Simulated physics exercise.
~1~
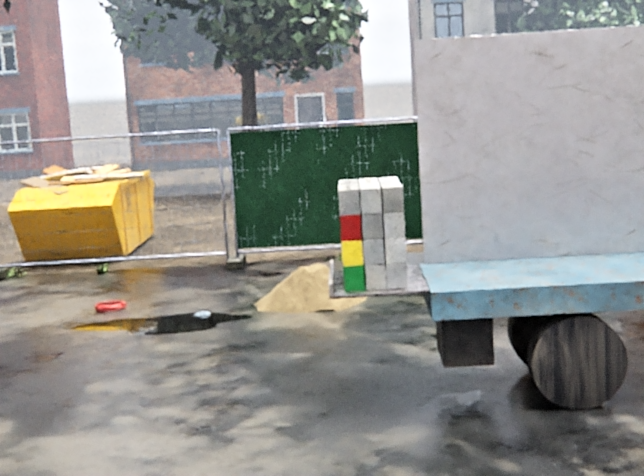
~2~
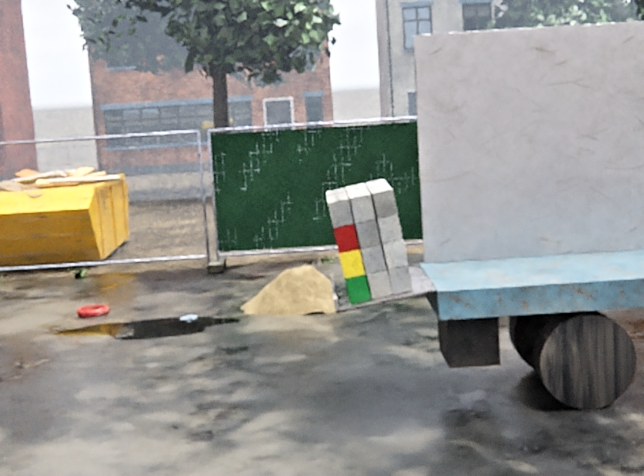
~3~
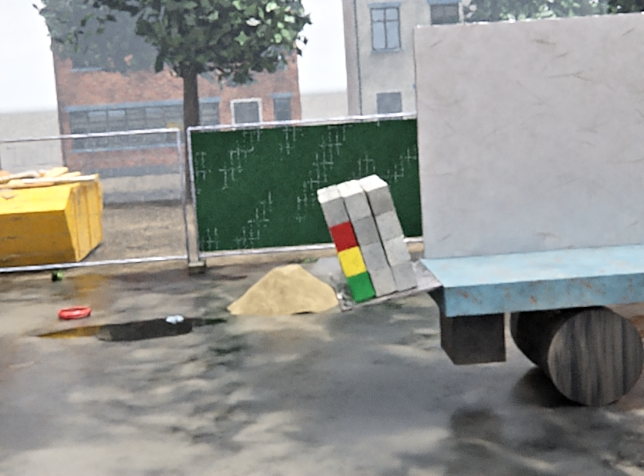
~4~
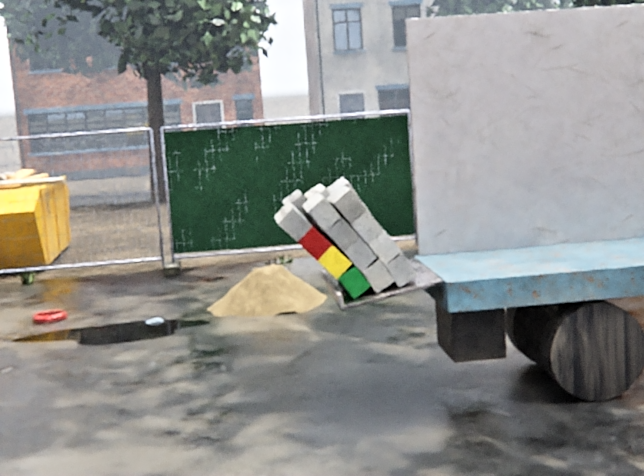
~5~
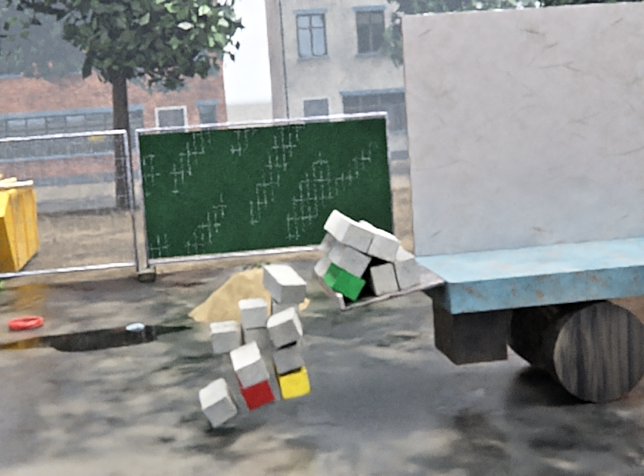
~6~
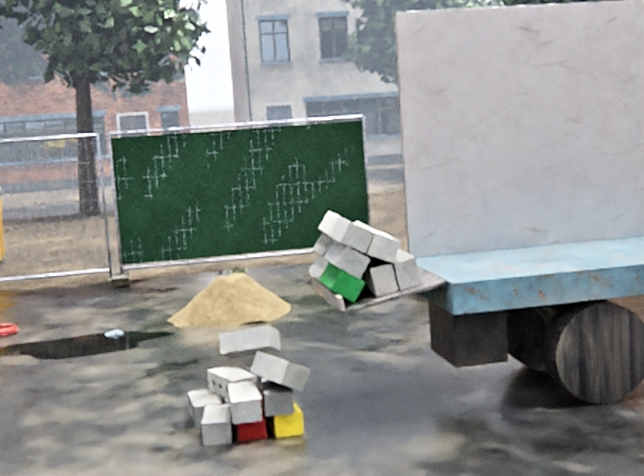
A lorry's tail lift tips, and half its stacked blocks topple onto the ground.
